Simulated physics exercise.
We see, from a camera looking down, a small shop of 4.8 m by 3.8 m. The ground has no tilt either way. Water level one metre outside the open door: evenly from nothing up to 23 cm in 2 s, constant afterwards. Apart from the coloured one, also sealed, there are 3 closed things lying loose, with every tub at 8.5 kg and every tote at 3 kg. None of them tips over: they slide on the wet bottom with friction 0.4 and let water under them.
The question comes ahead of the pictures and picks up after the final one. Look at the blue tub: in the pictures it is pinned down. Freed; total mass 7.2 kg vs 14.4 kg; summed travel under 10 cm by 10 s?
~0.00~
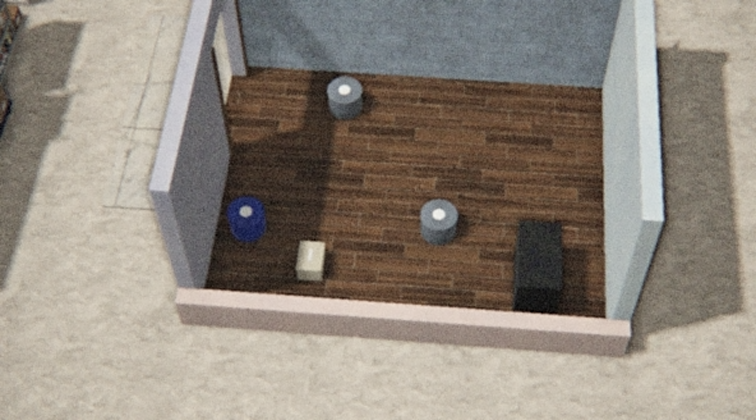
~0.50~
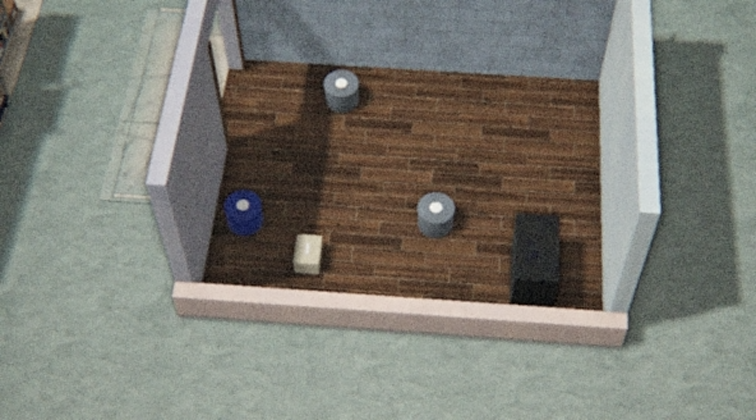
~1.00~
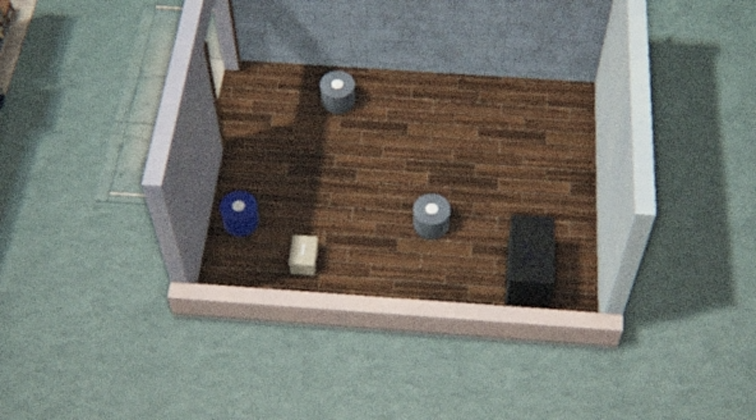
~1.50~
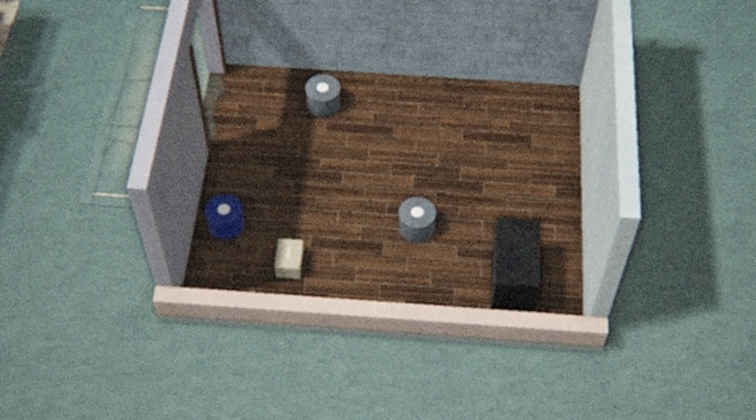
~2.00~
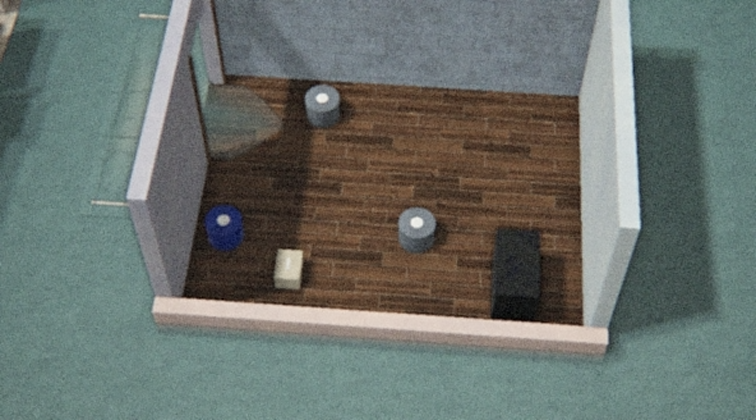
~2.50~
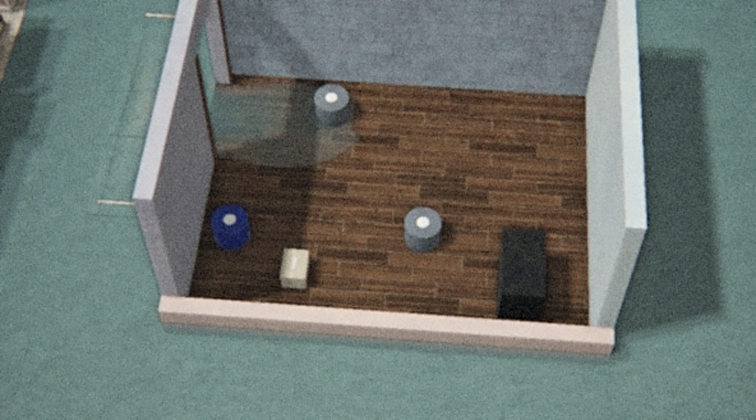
Lower passes.
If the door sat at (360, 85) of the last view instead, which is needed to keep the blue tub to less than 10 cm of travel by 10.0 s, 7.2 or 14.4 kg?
Result: Neither option suffices.
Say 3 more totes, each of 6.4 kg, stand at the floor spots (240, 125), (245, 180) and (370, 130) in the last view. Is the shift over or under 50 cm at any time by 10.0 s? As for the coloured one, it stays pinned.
One by one: Too far, not far enough and too far.
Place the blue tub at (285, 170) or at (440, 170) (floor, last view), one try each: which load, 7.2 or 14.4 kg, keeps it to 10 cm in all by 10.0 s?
Note, in order: None OK; none OK.
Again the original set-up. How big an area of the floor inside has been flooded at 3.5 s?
Somewhere around 7.0 m2, roughly.
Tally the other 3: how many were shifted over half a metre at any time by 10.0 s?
Total: 2.
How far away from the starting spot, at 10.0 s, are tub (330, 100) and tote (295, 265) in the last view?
400 cm and 20 cm respectively.
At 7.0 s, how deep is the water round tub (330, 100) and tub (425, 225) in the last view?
Depth approx. 13 cm / 4 cm.
After 3.5 s the blue tub would be 0 cm from its start with 7.2 kg and 0 cm from its start with 14.4 kg; 0 cm of water round it then.
After 4.5 s the blue tub would be 0 cm from its start with 7.2 kg and 0 cm from its start with 14.4 kg; 0 cm of water round it then.
After 7.0 s the blue tub would be 0 cm from its start with 7.2 kg and 0 cm from its start with 14.4 kg; 0 cm of water round it then.
After 10.0 s the blue tub would be 0 cm from its start with 7.2 kg and 0 cm from its start with 14.4 kg; 1 cm of water round it then.
